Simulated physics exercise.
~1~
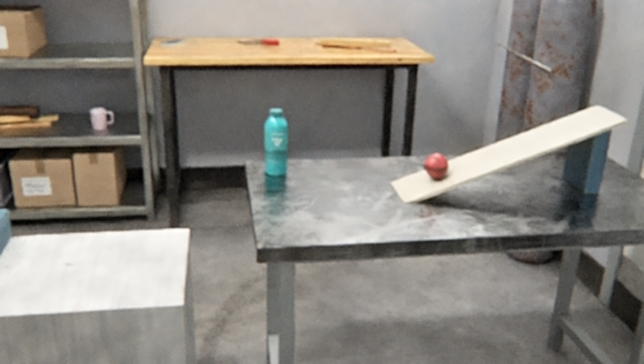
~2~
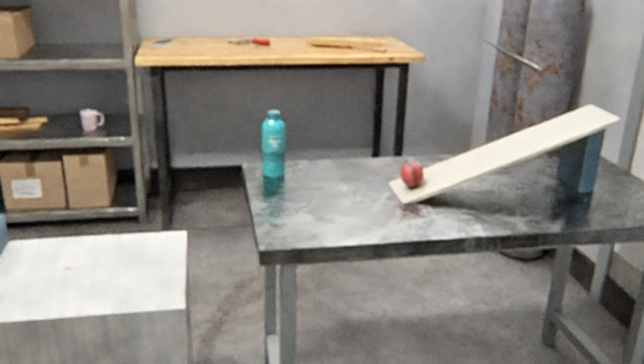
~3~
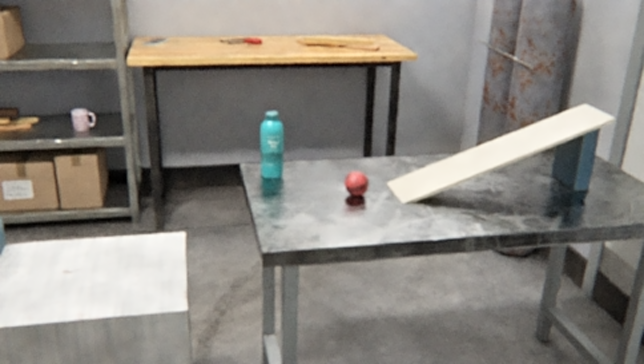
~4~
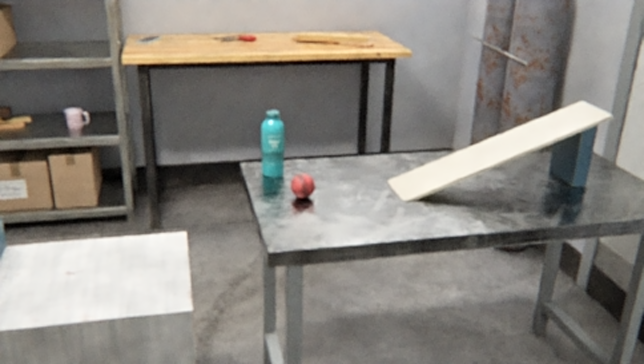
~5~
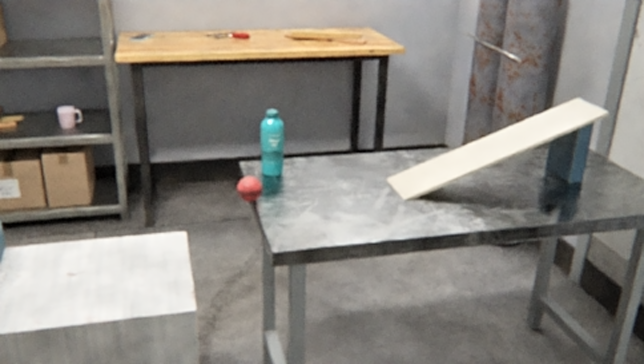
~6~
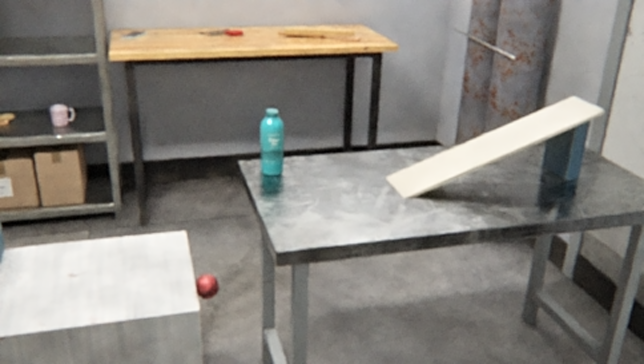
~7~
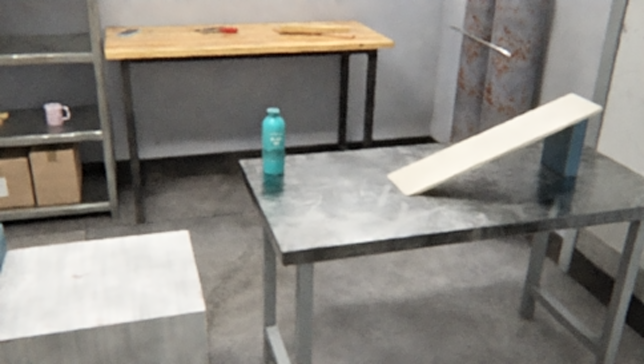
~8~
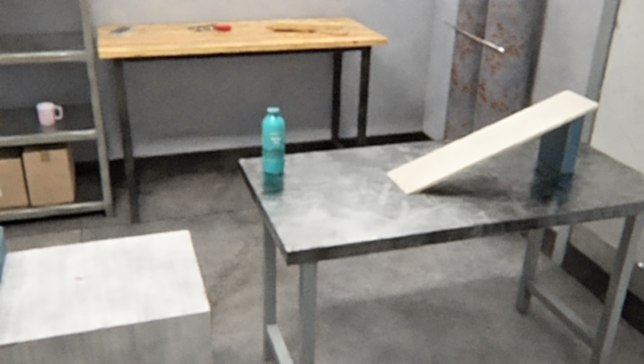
The video shows a red ball rolling down a fixed ramp on a metal table, past a turquoise bottle and off the left edge. It drops into the gap before a lower white-topped block and disappears from view, while the bottle stays standing.
